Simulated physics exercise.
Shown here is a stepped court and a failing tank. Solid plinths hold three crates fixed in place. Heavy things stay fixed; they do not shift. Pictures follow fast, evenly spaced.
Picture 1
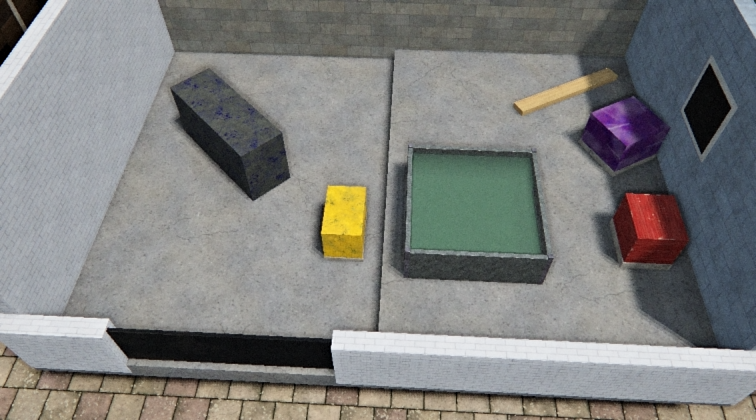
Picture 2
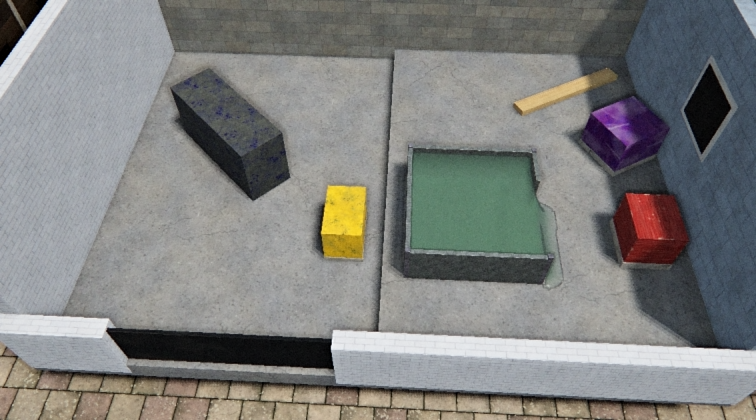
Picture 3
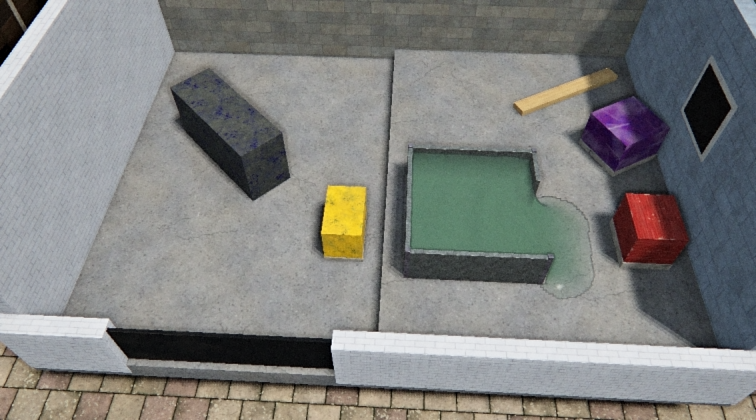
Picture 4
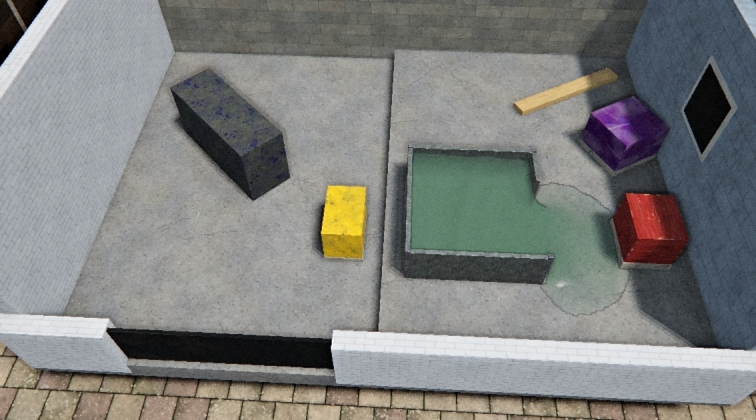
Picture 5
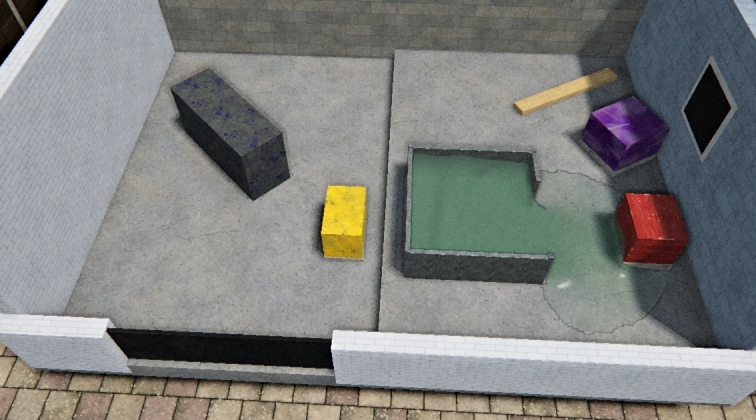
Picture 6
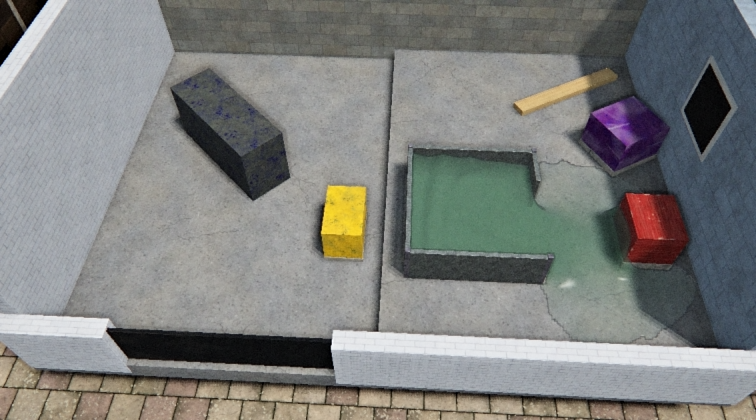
A square tank of green water stood still in a walled court, then its right side gave way and water poured out, spreading steadily across the grey floor and around the red block.
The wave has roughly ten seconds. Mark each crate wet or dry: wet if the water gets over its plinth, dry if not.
Red crate wet, purple crate wet, yellow crate dry.
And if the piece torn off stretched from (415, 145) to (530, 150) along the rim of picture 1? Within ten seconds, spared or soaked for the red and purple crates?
As I see it, red crate stays clear and purple crate is doused.
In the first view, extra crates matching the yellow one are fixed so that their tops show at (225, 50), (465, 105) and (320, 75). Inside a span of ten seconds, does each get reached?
Stays clear, then is reached, then stays clear.
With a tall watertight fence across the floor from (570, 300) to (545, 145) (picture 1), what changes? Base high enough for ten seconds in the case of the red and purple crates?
Red: Untouched; purple: Untouched.
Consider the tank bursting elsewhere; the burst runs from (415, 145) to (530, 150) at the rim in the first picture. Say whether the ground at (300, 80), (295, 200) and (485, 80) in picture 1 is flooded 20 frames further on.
First spot drenched, second unwetted, third drenched.
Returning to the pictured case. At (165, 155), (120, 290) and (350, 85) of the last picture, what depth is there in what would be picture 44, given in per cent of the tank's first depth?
Around 0, 0 and 6 percent, in that order.
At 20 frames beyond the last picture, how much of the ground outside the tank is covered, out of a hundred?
That works out at 30 %.
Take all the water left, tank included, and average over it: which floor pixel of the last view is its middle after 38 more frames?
Close to (520, 222).
A moment on, water covers 10 % of the floor; the red crate water round its plinth, the purple crate water round its plinth, the yellow crate not reached.
Next, water covers 20 % of the floor; the red crate water round its plinth, the purple crate water round its plinth, the yellow crate not reached.
Then, water covers 30 % of the floor; the red crate water round its plinth, the purple crate water round its plinth, the yellow crate not reached.
Later, water covers 55 % of the floor; the red crate water round its plinth, the purple crate water round its plinth, the yellow crate water round its plinth.
In the end, water covers 90 % of the floor; the red crate was topped, the purple crate was topped, the yellow crate stayed above the water.
